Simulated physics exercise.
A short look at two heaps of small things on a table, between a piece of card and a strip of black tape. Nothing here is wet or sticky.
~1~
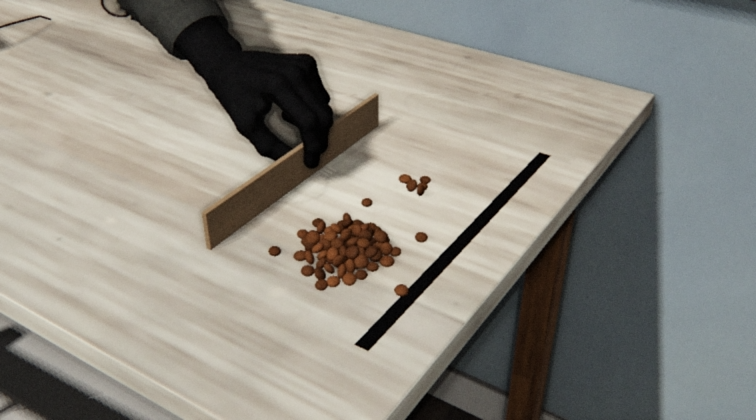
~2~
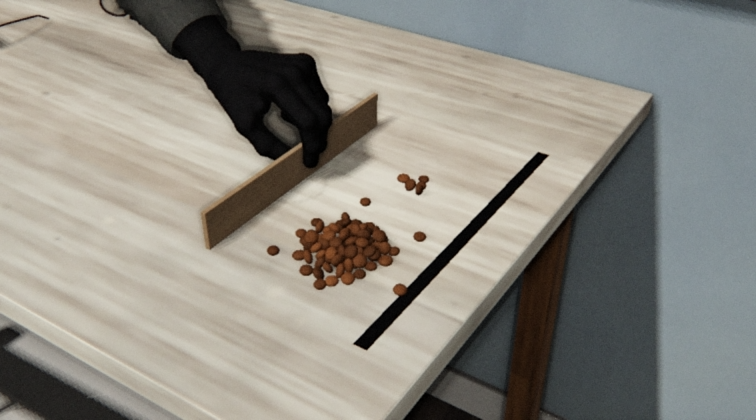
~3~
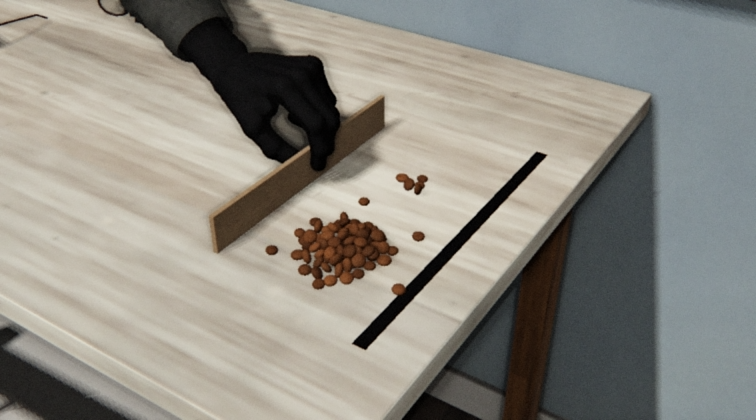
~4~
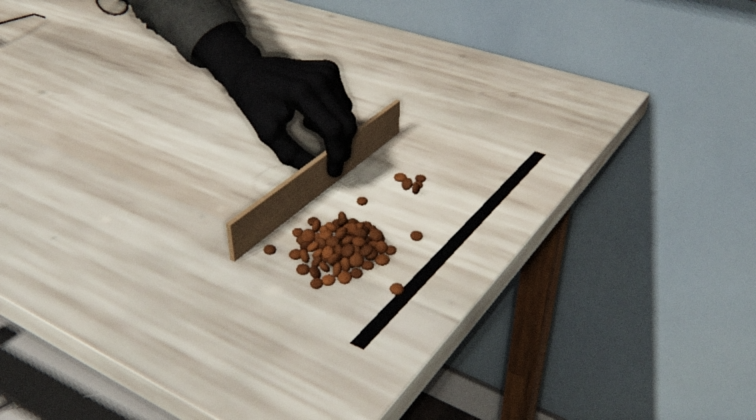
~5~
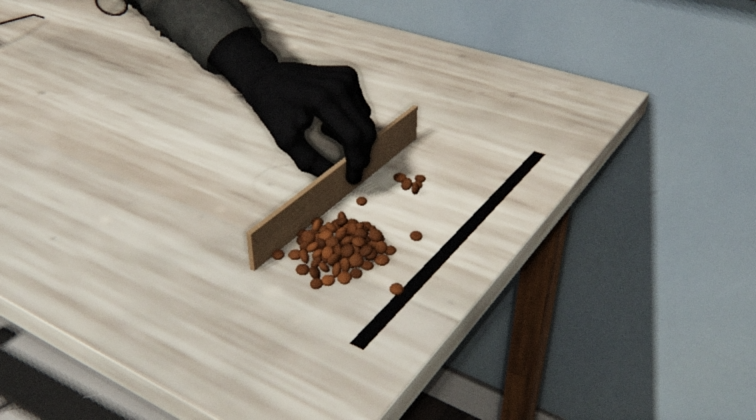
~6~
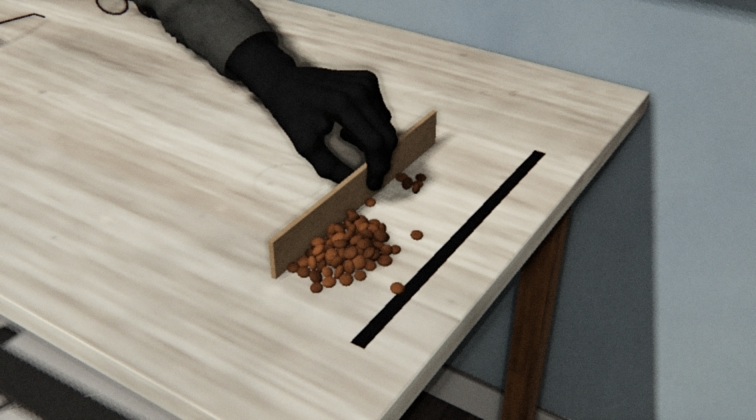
On a pale wooden table, a black-gloved hand sliding an upright piece of card rightward, pushing part of a dog kibble heap.
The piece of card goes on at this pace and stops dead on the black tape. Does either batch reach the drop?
Here the nearer batch loses pieces over the edge, and the farther batch stays on top.
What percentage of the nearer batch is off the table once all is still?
Close to 30 per cent.
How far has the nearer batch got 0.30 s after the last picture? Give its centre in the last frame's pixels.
At about (400, 269).
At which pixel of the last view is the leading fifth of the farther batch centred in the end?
At about (502, 212).
Then, 0.30 s after the last picture, piece of card still moving, near (419, 187); nearer batch all on the table, its front near (425, 300); farther batch all on the table, its front near (454, 201).
Then, 0.61 s after the last picture, piece of card stopped at the black tape; nearer batch a small part over the edge; farther batch all on the table, its front near (504, 219).
Then, 0.89 s after the last picture, piece of card stopped at the black tape; nearer batch about a quarter over the edge; farther batch all on the table, its front near (504, 219).
At rest, piece of card stopped at the black tape; nearer batch about a quarter over the edge; farther batch all on the table, its front near (504, 219).
